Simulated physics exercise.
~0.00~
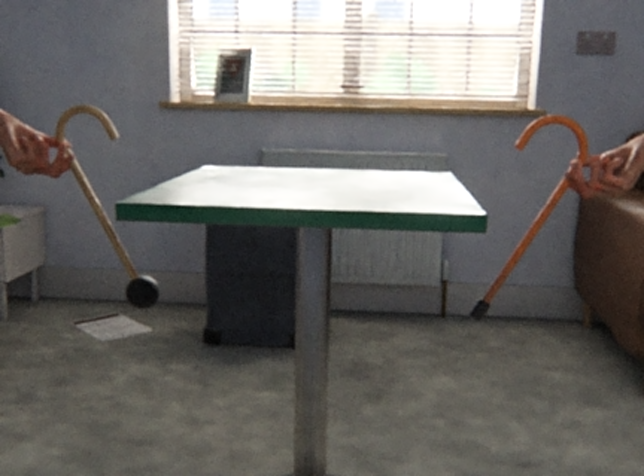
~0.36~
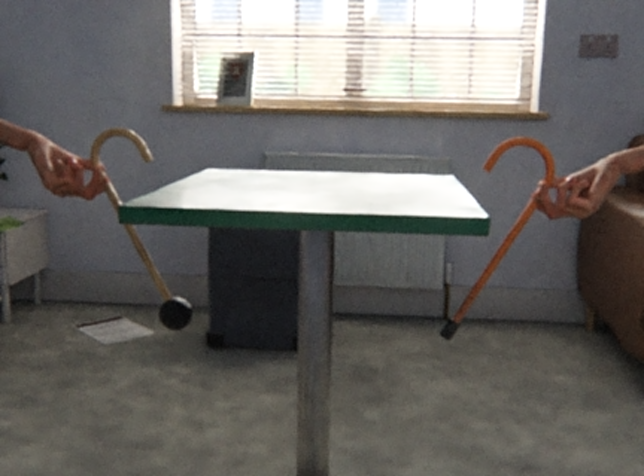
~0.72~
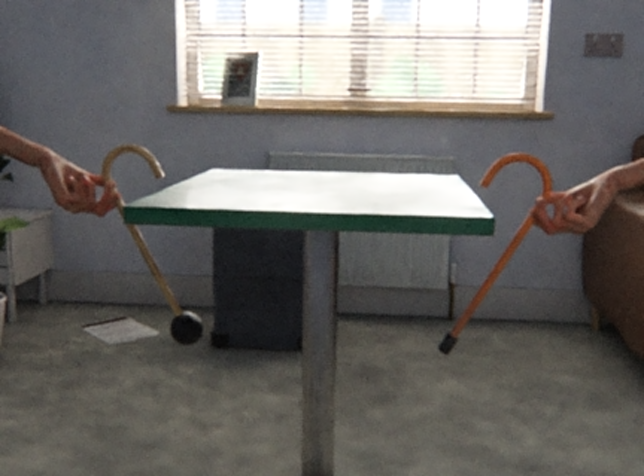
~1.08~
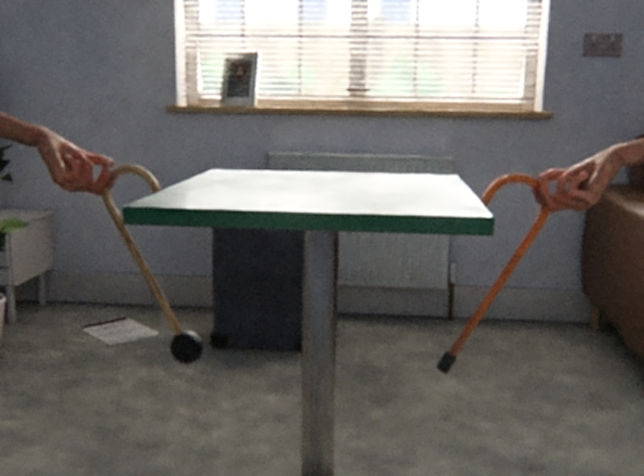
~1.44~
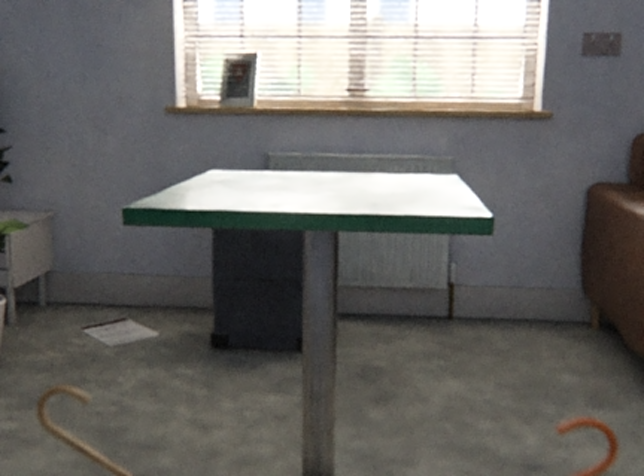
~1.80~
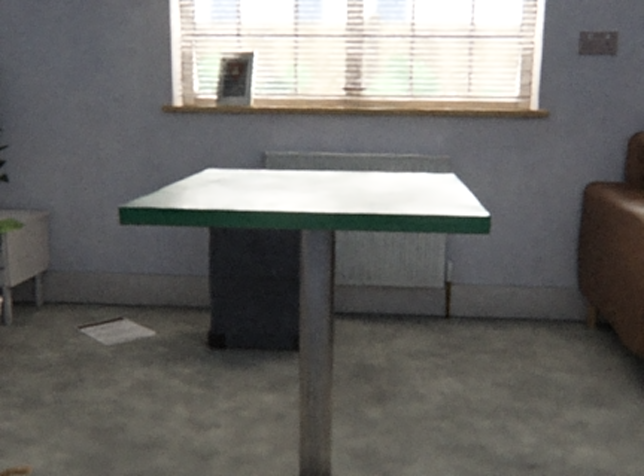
Two crook-handled sticks, one pale with a black end and one orange, being hooked on a table's opposite edges, then falling.
